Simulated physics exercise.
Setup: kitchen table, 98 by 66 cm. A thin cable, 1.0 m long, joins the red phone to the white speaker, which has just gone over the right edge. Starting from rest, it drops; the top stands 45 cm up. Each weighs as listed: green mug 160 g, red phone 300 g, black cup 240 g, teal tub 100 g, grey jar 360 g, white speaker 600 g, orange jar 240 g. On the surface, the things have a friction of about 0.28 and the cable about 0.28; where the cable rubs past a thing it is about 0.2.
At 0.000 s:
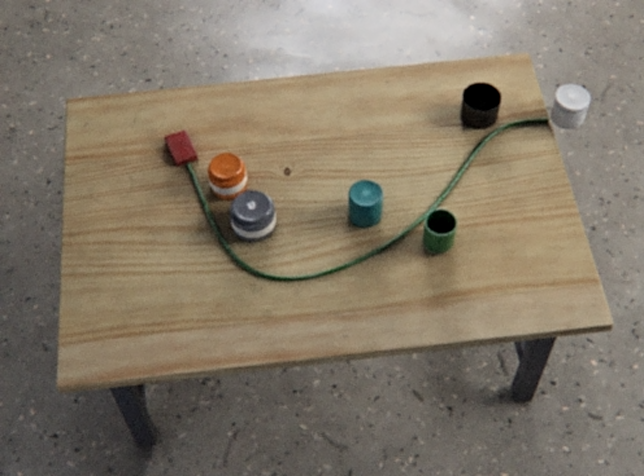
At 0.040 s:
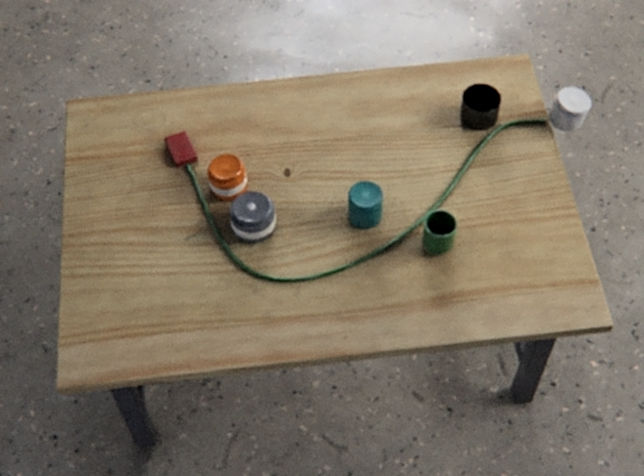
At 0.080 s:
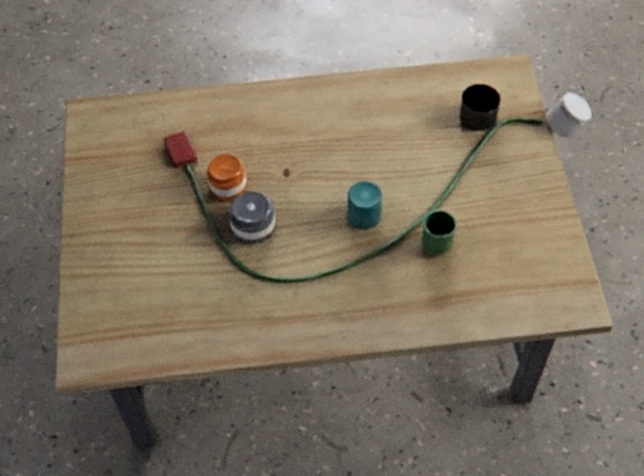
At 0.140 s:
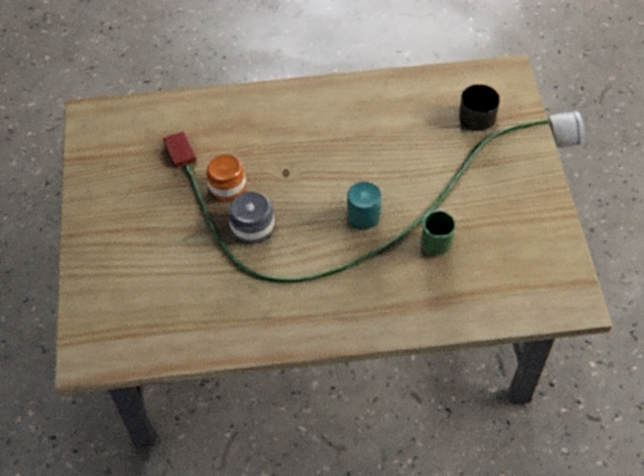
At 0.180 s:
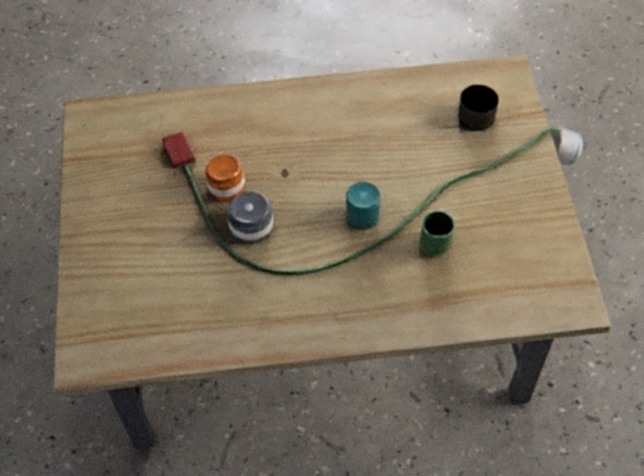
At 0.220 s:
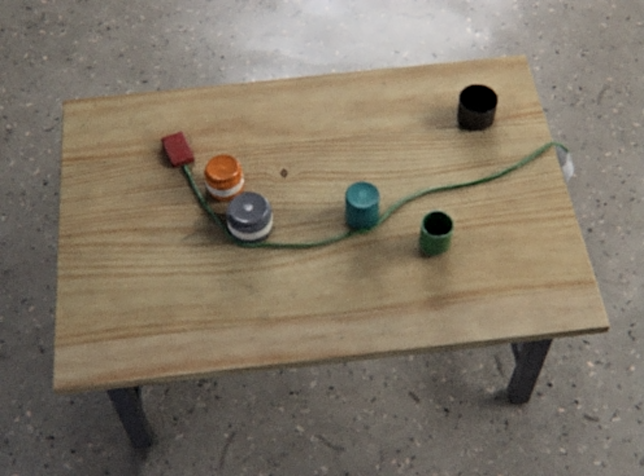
In the video, a white speaker tips over the right edge of a wooden table and drops partly out of sight, drawing the attached green cable tighter past the tubs and jars, while the red phone and other items stay put.
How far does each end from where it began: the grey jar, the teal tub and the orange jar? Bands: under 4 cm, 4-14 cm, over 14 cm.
In order: The grey jar reaches the top band; the teal tub travels a long way; the orange jar shifts a middling way.
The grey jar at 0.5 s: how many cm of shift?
Shift: Approx. 18 cm.
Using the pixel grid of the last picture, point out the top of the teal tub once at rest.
Around (345, 97).
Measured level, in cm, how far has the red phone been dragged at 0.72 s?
About 22 cm.
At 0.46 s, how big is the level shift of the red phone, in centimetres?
14 cm.
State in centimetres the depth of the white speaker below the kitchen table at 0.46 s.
Depth: About 40 cm.
By 0.5 s, the cable's tail end at (228, 208); grey jar 17 cm off its start, teal tub 17 cm off its start, orange jar 5 cm off its start.
By 0.7 s, the cable's tail end at (249, 228); grey jar 25 cm off its start, teal tub 24 cm off its start, orange jar 6 cm off its start.
By 1.0 s, the cable's tail end at (249, 228); grey jar 25 cm off its start at (311, 114), teal tub 24 cm off its start at (344, 97), orange jar 6 cm off its start at (256, 163).
By 1.2 s, the cable's tail end at (249, 228); grey jar 25 cm off its start, teal tub 24 cm off its start, orange jar 6 cm off its start.
By 2.4 s, the cable's tail end at (249, 228); grey jar 25 cm off its start at (311, 114), teal tub 24 cm off its start at (345, 97), orange jar 7 cm off its start at (256, 163), red phone 21 cm off its start at (228, 223).
